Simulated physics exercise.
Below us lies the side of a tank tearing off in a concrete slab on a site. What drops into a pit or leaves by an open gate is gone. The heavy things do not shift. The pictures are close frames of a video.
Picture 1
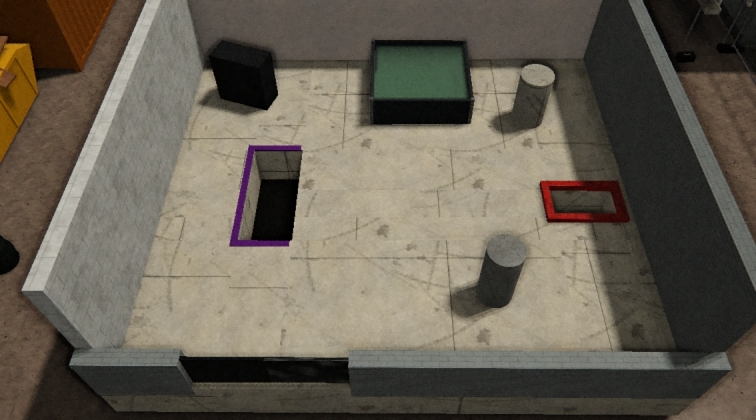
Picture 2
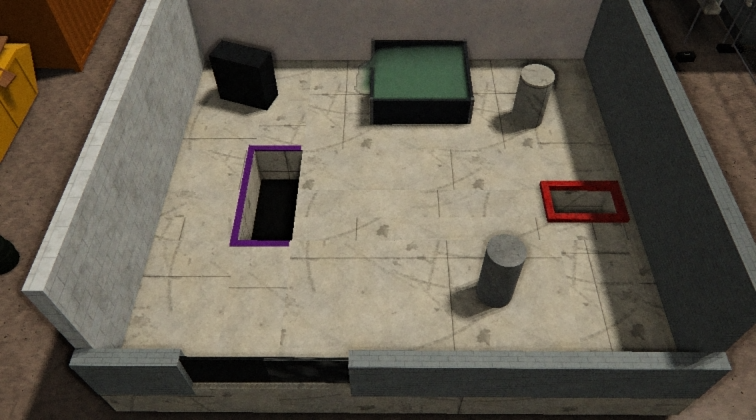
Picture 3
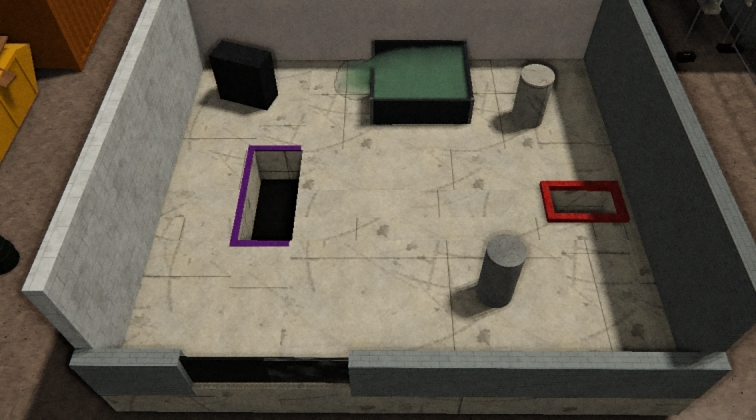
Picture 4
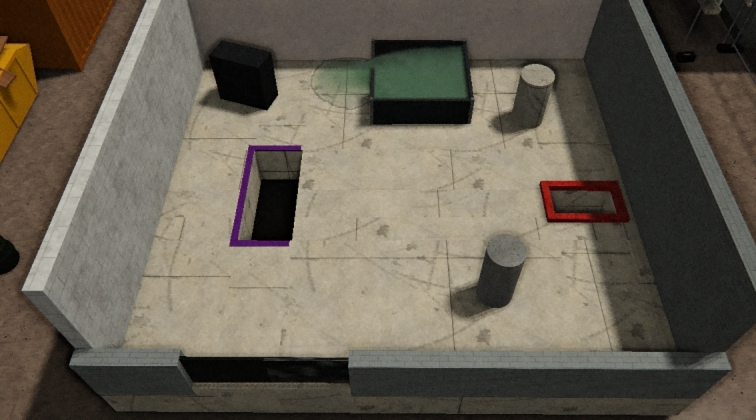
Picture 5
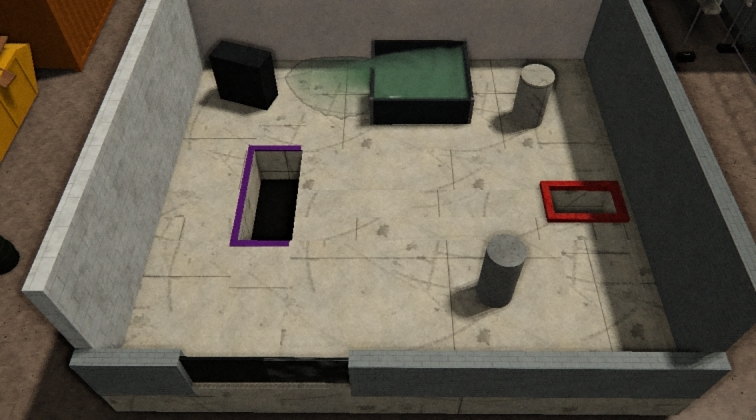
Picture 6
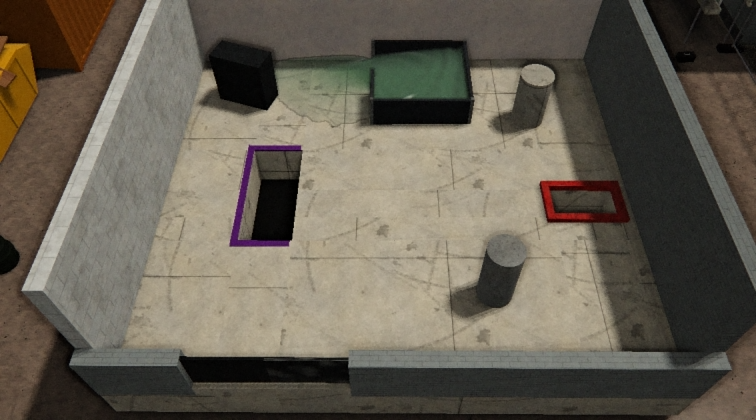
The clip shows a walled concrete slab with two framed openings, two cylinders, a black block and a dark-sided tank of green water. Water pours from the tank's left side and spreads leftward across the floor to the black block.
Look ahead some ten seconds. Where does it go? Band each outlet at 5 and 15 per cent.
One by one: The gate takes less than 5 %; the red pit takes less than 5 %; the purple pit takes more than 15 %.
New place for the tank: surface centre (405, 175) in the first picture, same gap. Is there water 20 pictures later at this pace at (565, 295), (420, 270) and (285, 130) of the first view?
One after the other: Free of water, dry, awash.
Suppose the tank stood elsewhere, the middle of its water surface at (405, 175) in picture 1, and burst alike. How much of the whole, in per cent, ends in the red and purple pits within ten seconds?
Parts in a hundred: Red 0, purple 70.
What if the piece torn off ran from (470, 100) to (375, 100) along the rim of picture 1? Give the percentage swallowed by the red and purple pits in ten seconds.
Roughly, in per cent: Red 0, purple 15.
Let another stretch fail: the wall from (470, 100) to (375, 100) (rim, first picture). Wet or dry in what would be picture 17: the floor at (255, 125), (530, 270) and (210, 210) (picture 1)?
As listed: Not flooded, flooded, clear.
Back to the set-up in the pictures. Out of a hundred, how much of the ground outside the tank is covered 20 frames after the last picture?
About 20 per cent.
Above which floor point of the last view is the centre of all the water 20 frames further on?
Near (325, 99).
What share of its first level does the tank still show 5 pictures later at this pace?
Roughly 72 per cent.
A moment on, water covers 10 % of the floor; the gate 0 %, the red pit 0 %, the purple pit 0 %.
Next, water covers 15 % of the floor; the gate 0 %, the red pit 0 %, the purple pit 0 %.
Then, water covers 20 % of the floor; the gate 0 %, the red pit 0 %, the purple pit 2 %.
Later, water covers 35 % of the floor; the gate 0 %, the red pit 0 %, the purple pit 12 %.
In the end, water covers 50 % of the floor; the gate 0 %, the red pit 0 %, the purple pit 24 %.
